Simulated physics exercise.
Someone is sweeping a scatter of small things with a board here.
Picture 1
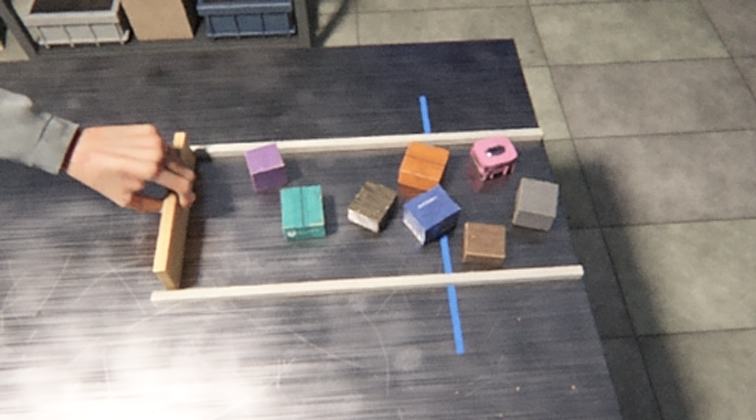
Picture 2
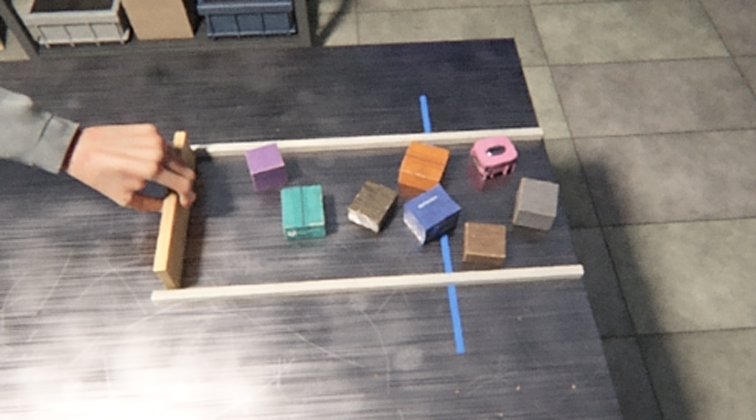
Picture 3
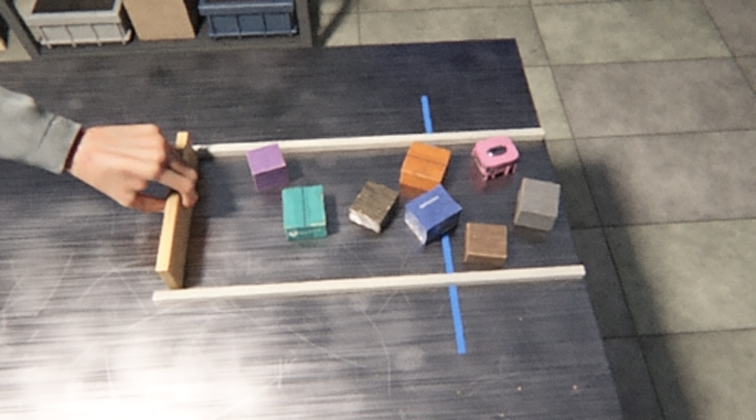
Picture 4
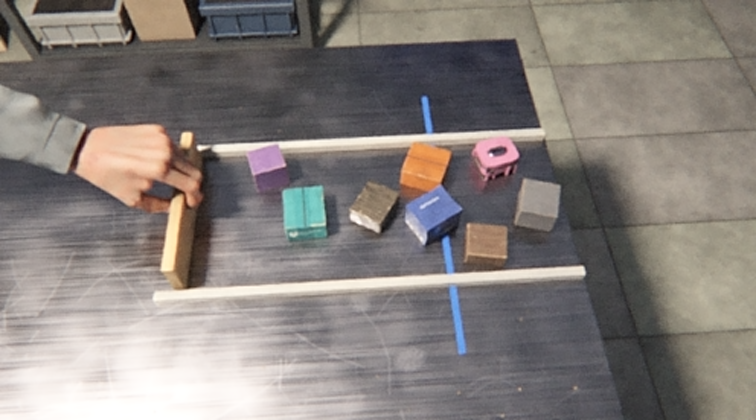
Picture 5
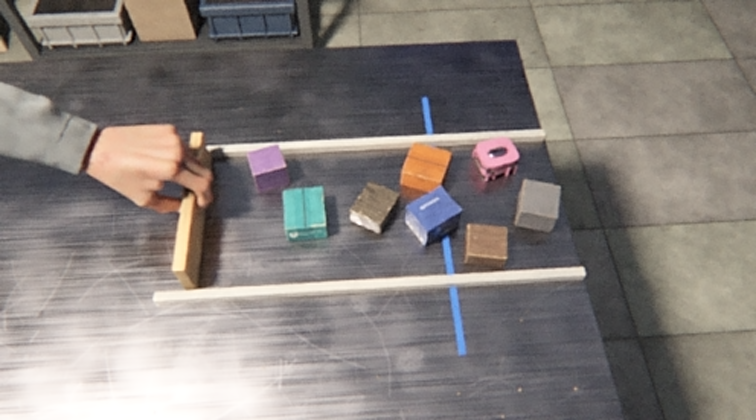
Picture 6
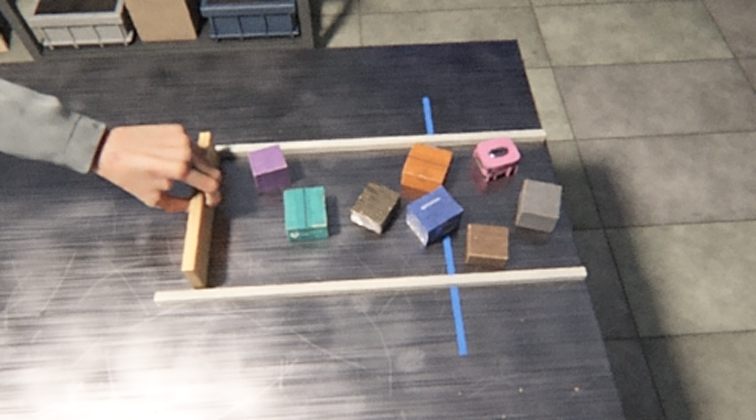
On a dark, scratched tabletop above a grey tiled floor, seen from above at an angle, two pale strips form a lane crossed by blue tape. Between them sit purple, turquoise, black, orange, blue and brown blocks, with a pink case and a grey block at the right. A hand at the left slides an upright wooden board slightly rightward, while the objects stay in place.
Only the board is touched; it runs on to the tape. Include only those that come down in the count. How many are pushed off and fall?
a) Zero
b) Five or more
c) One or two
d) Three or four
One or two (c).
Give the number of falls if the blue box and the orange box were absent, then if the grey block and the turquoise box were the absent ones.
Count: 0 (first case); 0 (second).
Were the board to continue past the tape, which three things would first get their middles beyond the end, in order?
Earliest first: The grey block, then the pink case, then the blue box.
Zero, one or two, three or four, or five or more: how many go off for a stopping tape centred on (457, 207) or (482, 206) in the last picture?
Either one or two; either three or four.
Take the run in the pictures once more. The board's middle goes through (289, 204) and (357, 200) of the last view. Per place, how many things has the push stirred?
The first number is 2, the next one 5.
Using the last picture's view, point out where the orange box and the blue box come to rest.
The orange box comes to rest close to (487, 153), while the blue box rests close to (539, 212).
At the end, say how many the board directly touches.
It's 2 of them.
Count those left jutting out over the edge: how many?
Number: 0.
Soon after, none off yet; grey block at rest near (539, 206); pink case at rest near (496, 159); brown block at rest near (487, 245).
After that, none off yet; grey block at rest near (539, 206); pink case at rest near (496, 159); brown block at rest near (488, 246).
And then, none off yet; grey block moving near (548, 207); pink case at rest near (499, 160); brown block at rest near (489, 247).
In the end, the number that fall off is one or two; gone, grey block.
